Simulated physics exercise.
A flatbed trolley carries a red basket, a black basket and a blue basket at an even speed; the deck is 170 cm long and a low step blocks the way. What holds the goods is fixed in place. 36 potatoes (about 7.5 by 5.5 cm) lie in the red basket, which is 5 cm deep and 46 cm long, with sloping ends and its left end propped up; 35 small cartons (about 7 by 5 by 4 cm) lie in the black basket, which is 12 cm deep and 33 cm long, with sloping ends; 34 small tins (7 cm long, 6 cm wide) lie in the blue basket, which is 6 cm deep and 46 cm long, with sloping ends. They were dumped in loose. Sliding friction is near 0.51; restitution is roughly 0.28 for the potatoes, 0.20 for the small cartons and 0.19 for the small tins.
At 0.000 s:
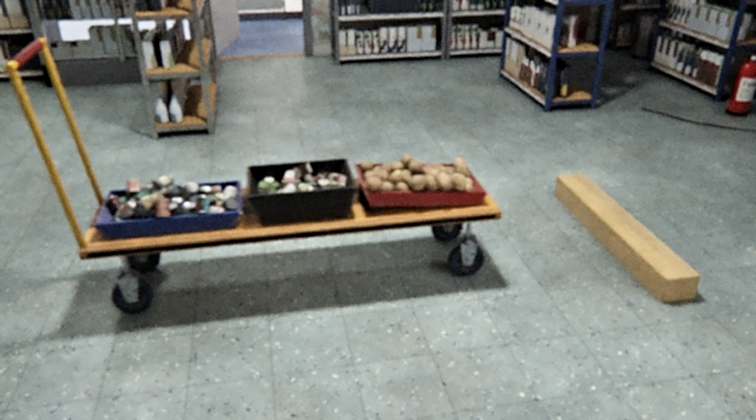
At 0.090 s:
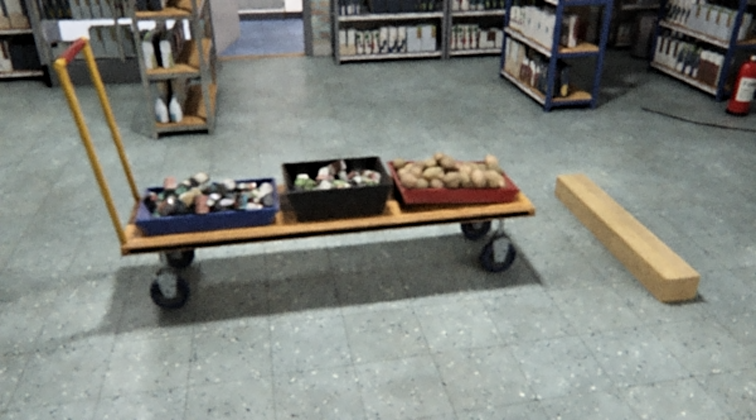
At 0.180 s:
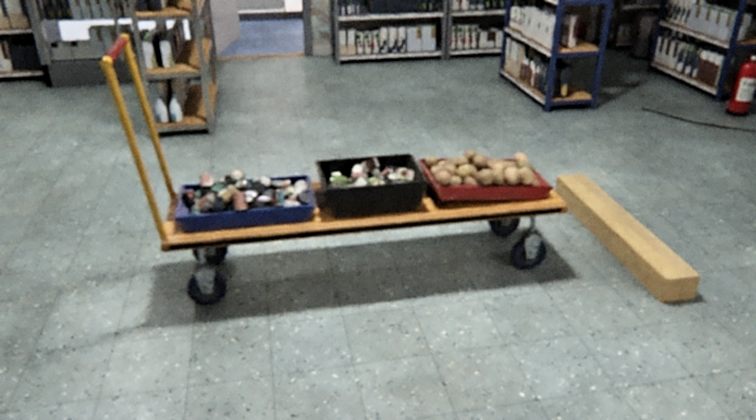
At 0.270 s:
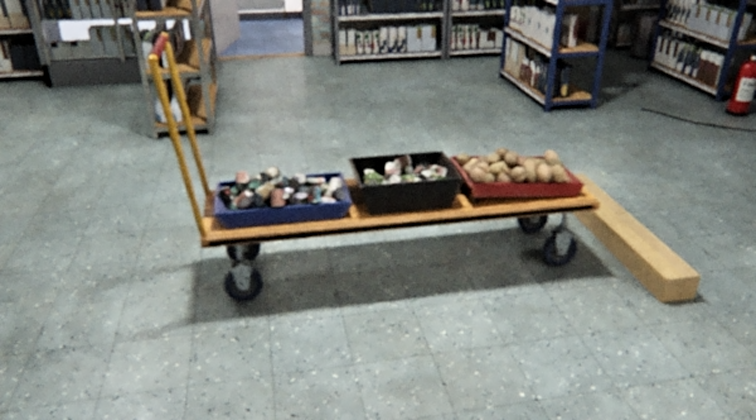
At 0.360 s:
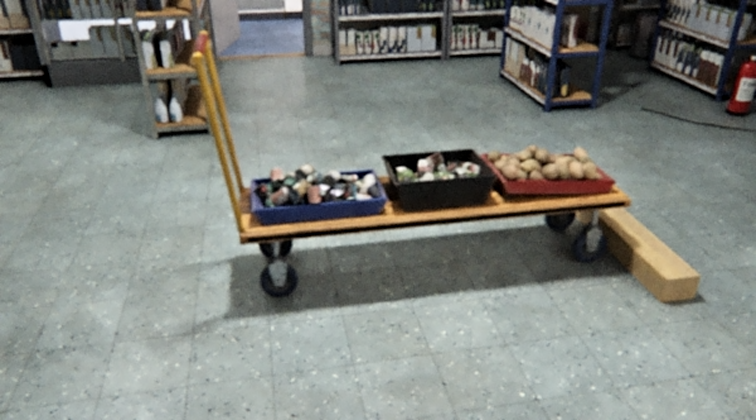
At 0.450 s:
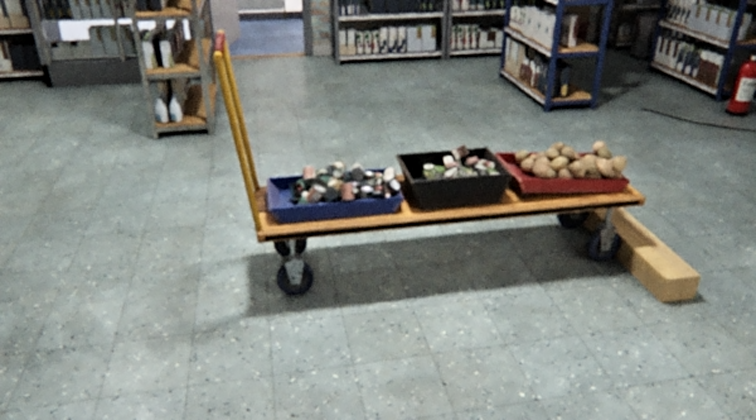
Flatbed trolley carrying blue, black and red baskets of small loose items rolling right across a tiled floor to a low wooden step.
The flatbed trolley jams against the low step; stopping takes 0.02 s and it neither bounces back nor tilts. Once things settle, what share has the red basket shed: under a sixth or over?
The red basket loses over a sixth of its potatoes.
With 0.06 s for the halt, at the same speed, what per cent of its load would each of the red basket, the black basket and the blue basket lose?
Then red basket 30, black basket 0, blue basket 10 per cent.
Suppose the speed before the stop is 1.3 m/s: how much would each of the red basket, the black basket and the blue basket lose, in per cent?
Then red basket 20, black basket 0, blue basket 10 per cent.
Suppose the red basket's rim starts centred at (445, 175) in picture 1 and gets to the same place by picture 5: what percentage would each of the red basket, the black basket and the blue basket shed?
In that case red basket 20, black basket 0, blue basket 10 per cent.
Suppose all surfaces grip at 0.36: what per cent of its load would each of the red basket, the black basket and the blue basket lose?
In that case red basket 30, black basket 0, blue basket 10 per cent.
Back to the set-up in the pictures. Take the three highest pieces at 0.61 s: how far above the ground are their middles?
Roughly 50 cm.
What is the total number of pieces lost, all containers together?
Roughly 14 in all.
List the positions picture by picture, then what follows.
In the first frame (we follow the rim corner now nearest the camera), red basket at (368, 192); blue basket at (96, 224); 67 cm still to roll; nothing out yet.
Red basket at (404, 189); blue basket at (137, 220); 52 cm still to roll, in the second frame.
Red basket at (438, 186); blue basket at (177, 217); 37 cm still to roll, in the third frame.
Red basket at (473, 183); blue basket at (216, 213); 22 cm still to roll, in the fourth frame.
Red basket at (506, 180); blue basket at (254, 210); 7 cm still to roll, in the fifth frame.
Red basket at (521, 179); blue basket at (271, 208); stopped; nothing out yet, in the sixth frame.
After 0.49 s, 1 of 36 out of the red basket, 0 of 35 out of the black basket and 0 of 34 out of the blue basket.
After 0.61 s, 7 of 36 out of the red basket, 0 of 35 out of the black basket and 3 of 34 out of the blue basket.
After 0.84 s, 10 of 36 out of the red basket, 0 of 35 out of the black basket and 4 of 34 out of the blue basket.
Final count (at 1.35 s), 10 of 36 out of the red basket, 0 of 35 out of the black basket and 4 of 34 out of the blue basket. Asked share, 10 of 36, 28 per cent.
